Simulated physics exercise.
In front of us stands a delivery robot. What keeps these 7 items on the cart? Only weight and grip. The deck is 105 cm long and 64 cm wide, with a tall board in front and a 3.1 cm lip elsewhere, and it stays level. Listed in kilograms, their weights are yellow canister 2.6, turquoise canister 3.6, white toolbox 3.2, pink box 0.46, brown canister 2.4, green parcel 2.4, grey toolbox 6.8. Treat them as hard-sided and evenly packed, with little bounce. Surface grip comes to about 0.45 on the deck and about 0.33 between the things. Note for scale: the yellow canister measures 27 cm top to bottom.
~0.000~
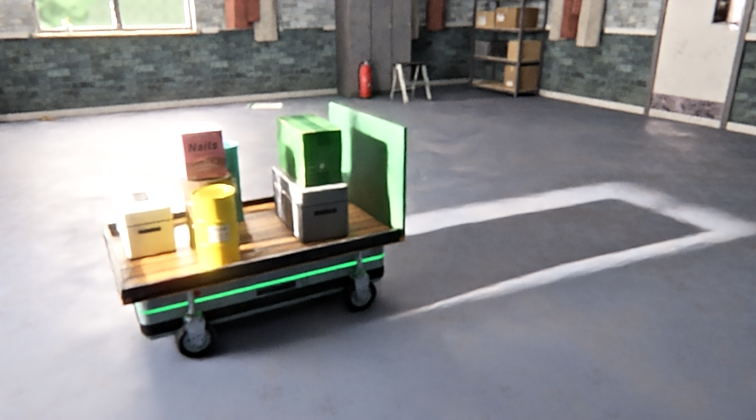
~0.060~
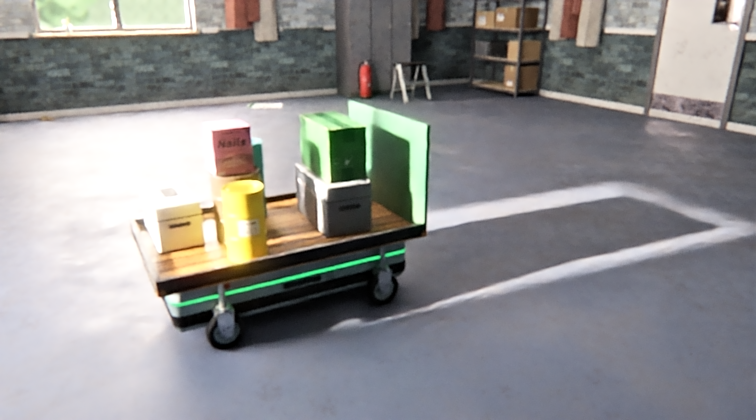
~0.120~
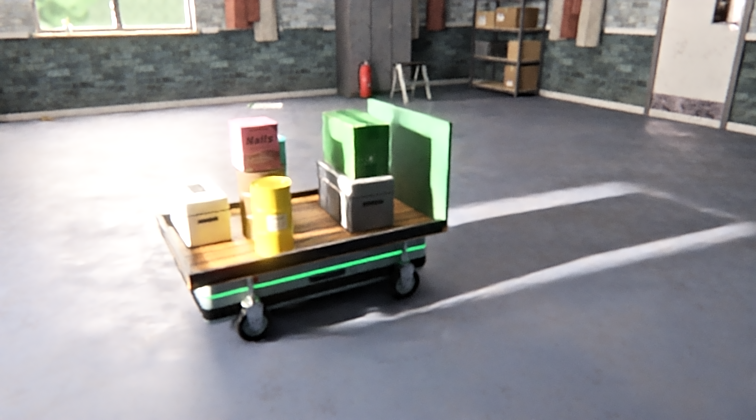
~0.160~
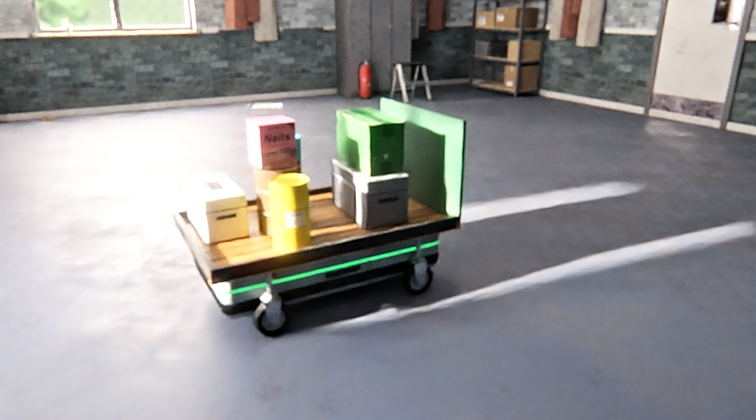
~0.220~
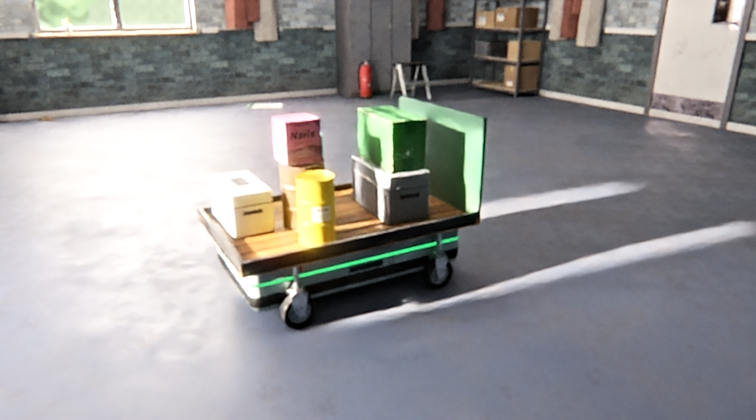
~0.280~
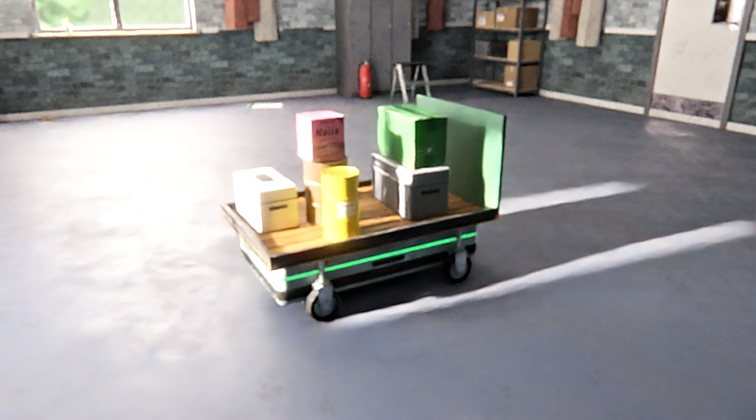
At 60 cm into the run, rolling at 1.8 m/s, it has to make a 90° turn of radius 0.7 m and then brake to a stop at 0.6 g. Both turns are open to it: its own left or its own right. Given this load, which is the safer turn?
The right-side route is the kinder one.
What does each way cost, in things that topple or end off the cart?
Steering left costs 4, steering right costs 3.
Turning left. At 0.88 s, cart 158 cm along, turned 68°; green parcel now off the cart; turquoise canister on its side near (421, 143); yellow canister 20° off upright near (455, 138).
After 1.28 s, cart 222 cm along, turned 90°; yellow canister and pink box now off the cart; turquoise canister on its side near (354, 122); brown canister 43° off upright.
In the end (3.4 s), off the cart, yellow canister, pink box and green parcel; toppled on the cart, turquoise canister; not toppled but over 10 cm from the start, brown canister and grey toolbox; the last one under 10 cm from the start. In the last view, yellow canister near (374, 146), turquoise canister near (344, 119).
Turning right instead, turquoise canister, pink box and green parcel tipped over or off the cart, 3 of 7 in all.
